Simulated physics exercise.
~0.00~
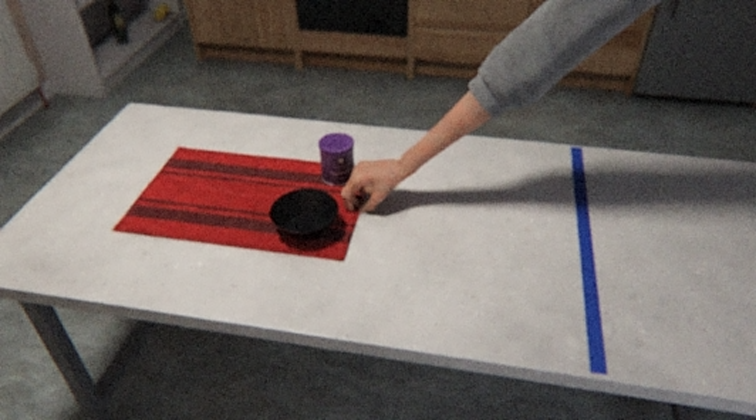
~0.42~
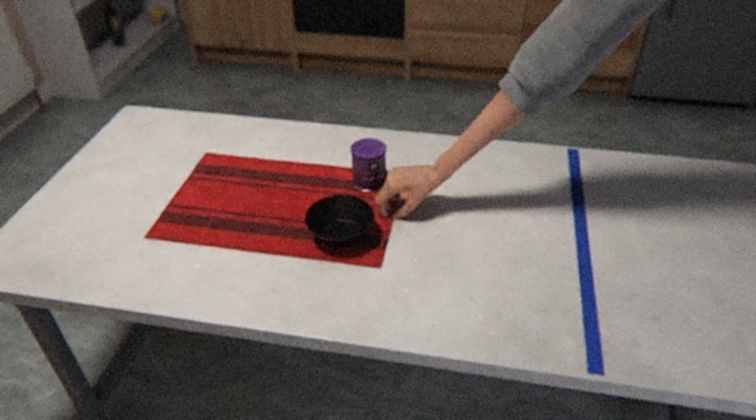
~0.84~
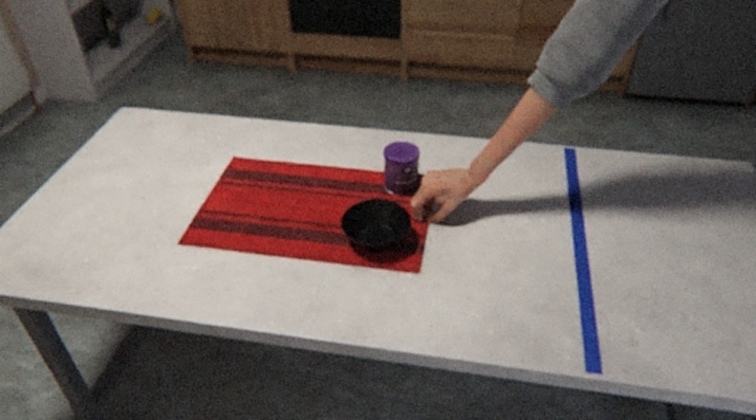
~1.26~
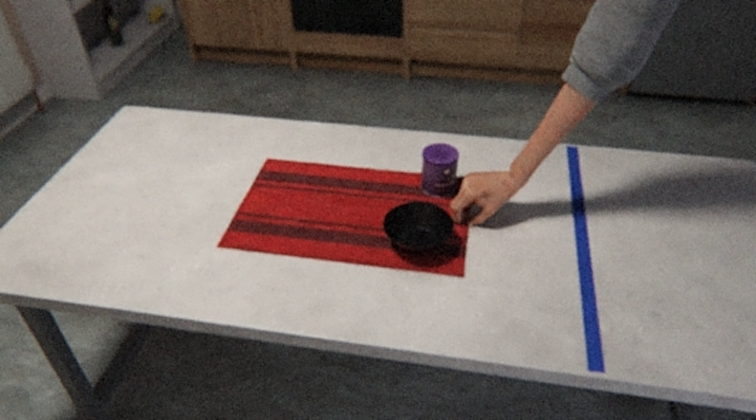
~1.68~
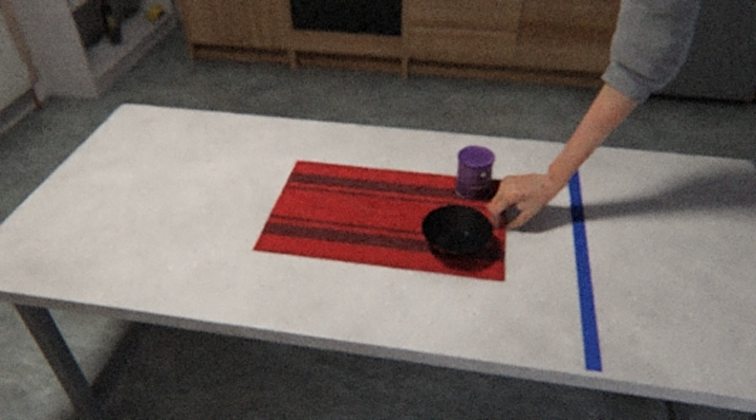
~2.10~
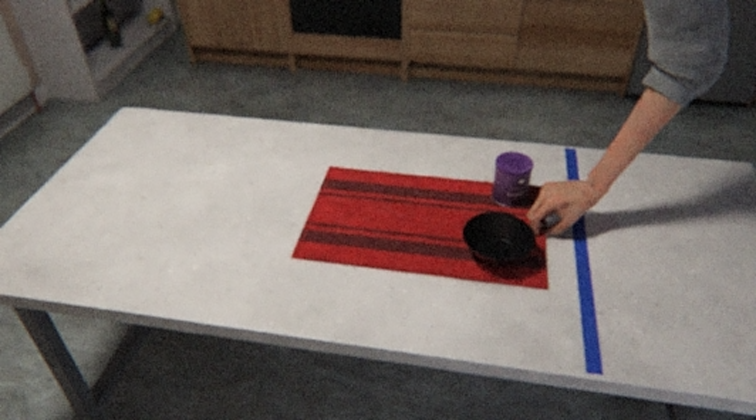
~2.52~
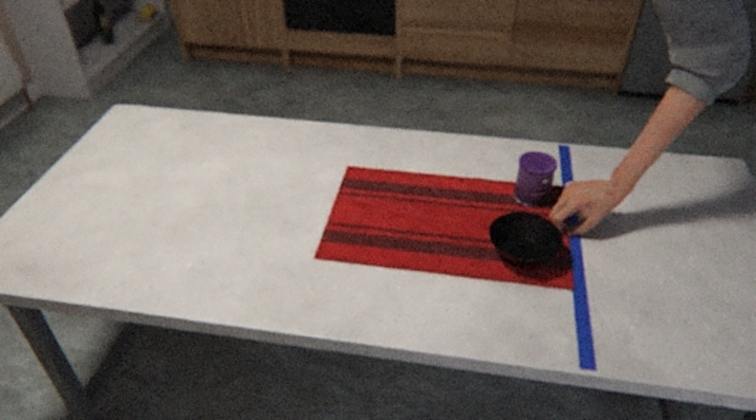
The footage shows a hand pulling a red place mat rightward across a pale table, carrying a black bowl and a purple tin along with it, until the mat's edge reaches a strip of blue tape with both objects still standing on the cloth.
